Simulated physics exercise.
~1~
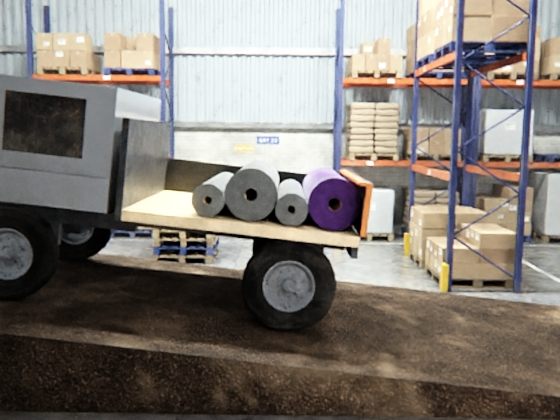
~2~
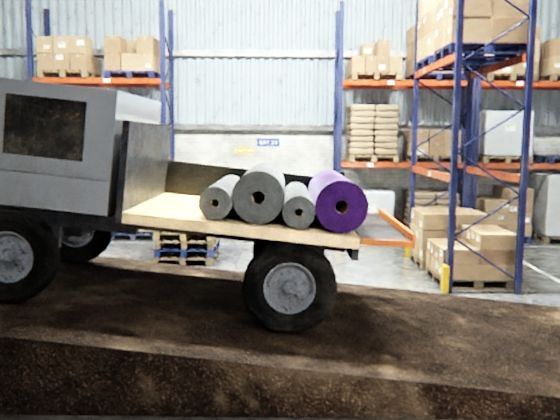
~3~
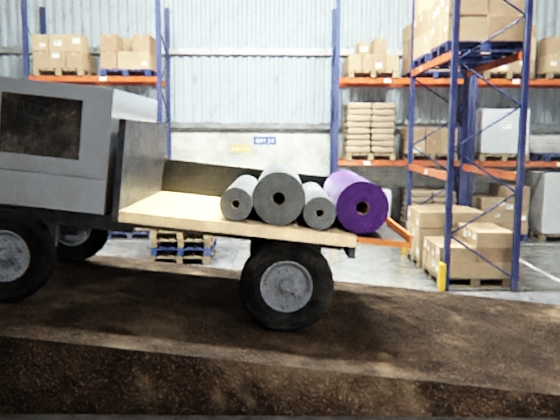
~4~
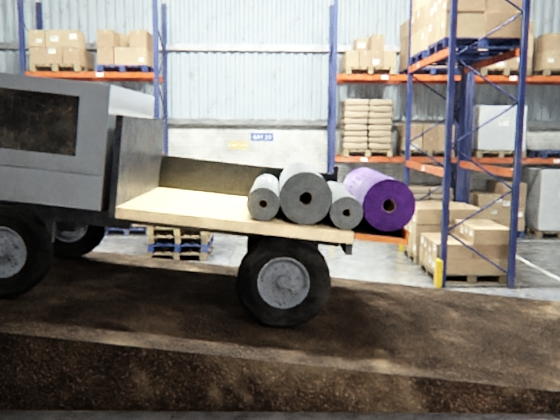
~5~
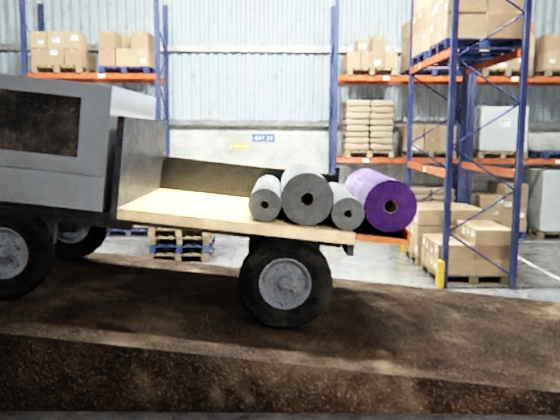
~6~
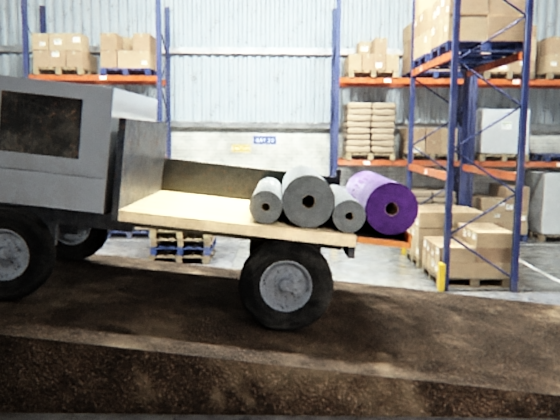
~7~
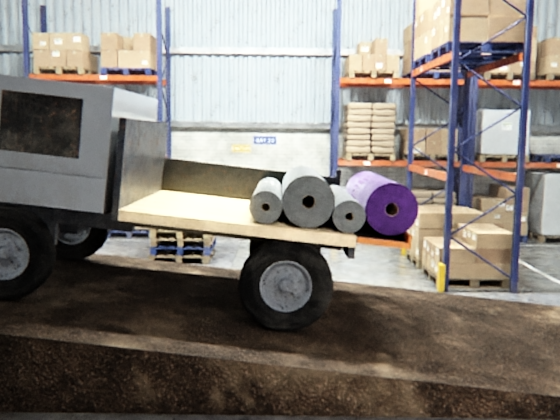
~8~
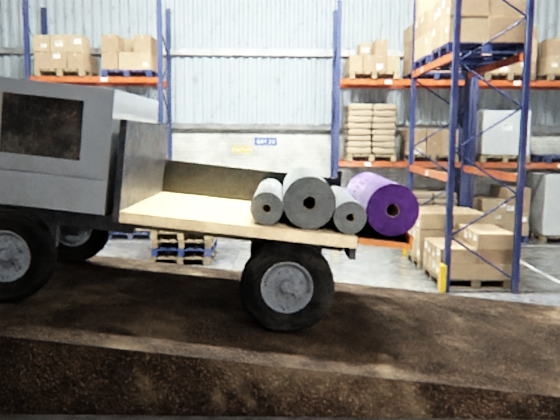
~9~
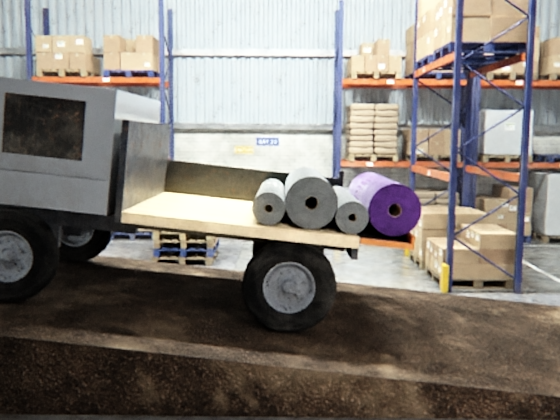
A pick-up's tailgate drops, and four rolls roll right until the purple one rests on it.
